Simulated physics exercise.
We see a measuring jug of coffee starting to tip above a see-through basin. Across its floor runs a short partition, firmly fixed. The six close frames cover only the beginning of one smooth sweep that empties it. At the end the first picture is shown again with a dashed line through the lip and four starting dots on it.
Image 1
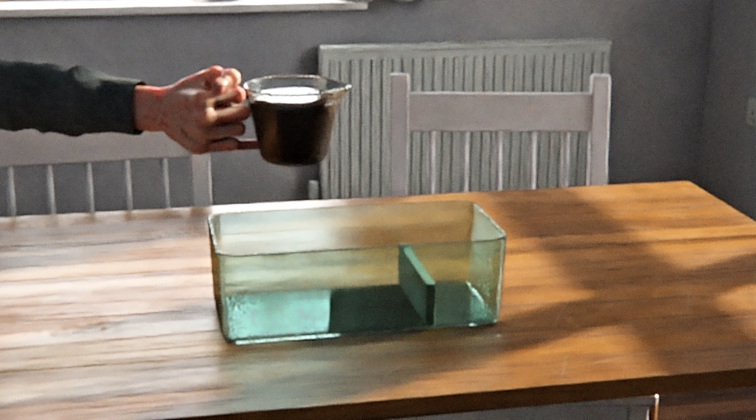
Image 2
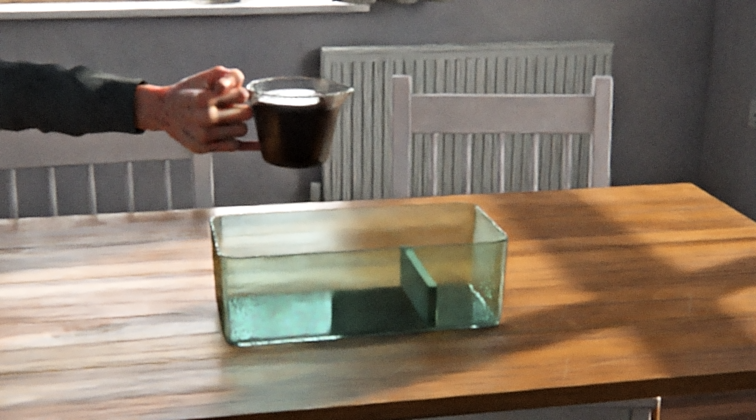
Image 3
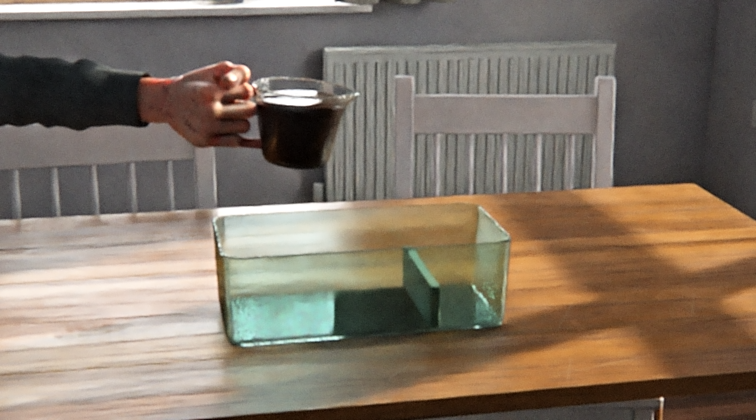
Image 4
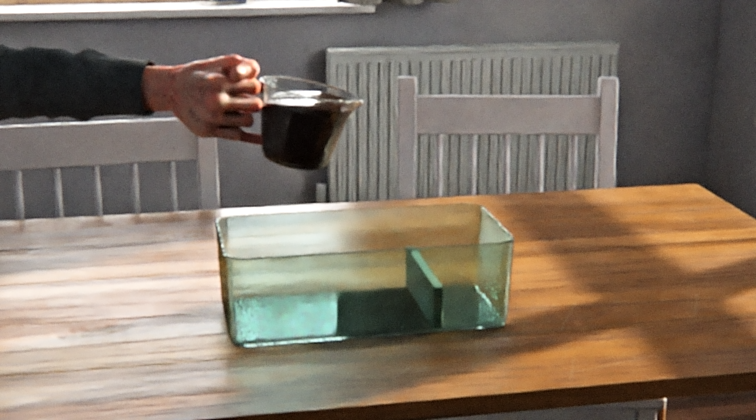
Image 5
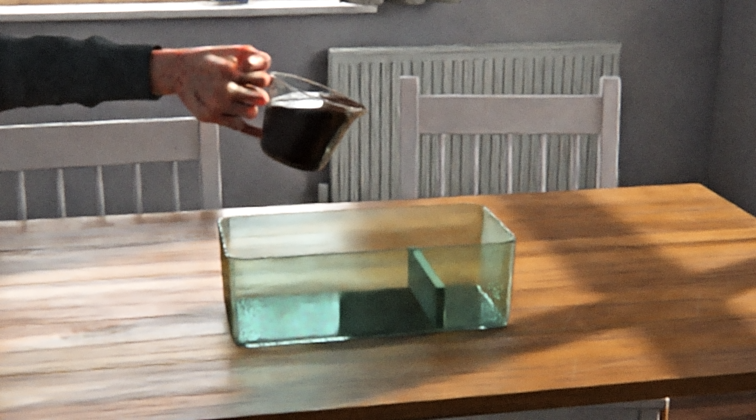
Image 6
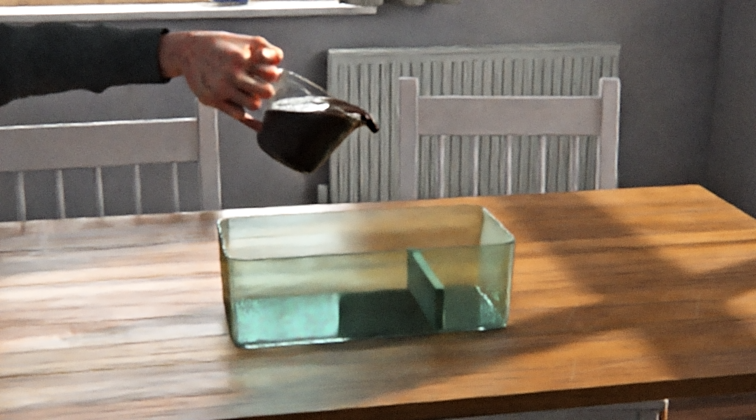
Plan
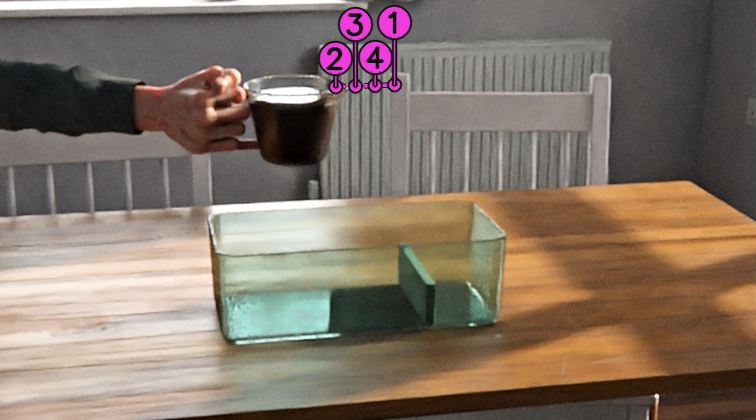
Above a glass basin on a wooden table, a hand gradually tilts a jug of dark liquid rightward.
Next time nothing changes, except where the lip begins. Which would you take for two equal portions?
Take 4.
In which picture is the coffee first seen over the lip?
Picture 6.
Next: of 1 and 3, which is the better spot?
That would be 1.
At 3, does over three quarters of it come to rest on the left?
Yes, it does.
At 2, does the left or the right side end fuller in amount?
The left one.
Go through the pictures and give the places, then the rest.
Upright, lip at (350, 86); basin from (222, 342) to (499, 321); top of the wall at (416, 262); nothing has left yet.
Upright, lip at (353, 89); nothing has left yet.
Tipped about 6°, lip at (358, 94); nothing has left yet.
Tipped about 12°, lip at (363, 101); nothing has left yet.
Tipped about 21°, lip at (368, 111); nothing has left yet.
Tipped about 31°, lip at (368, 123); coffee is over the lip, down to (372, 129).
On the marked copy, 1 at (394, 84); 2 at (335, 86); 3 at (355, 86); 4 at (375, 85).
With 1, about 26 % ends left of the wall and 72 % right of it; 3 % is lost outside.
With 2, about 94 % ends left of the wall and 4 % right of it.
With 3, about 88 % ends left of the wall and 10 % right of it.
With 4, about 54 % ends left of the wall and 44 % right of it.
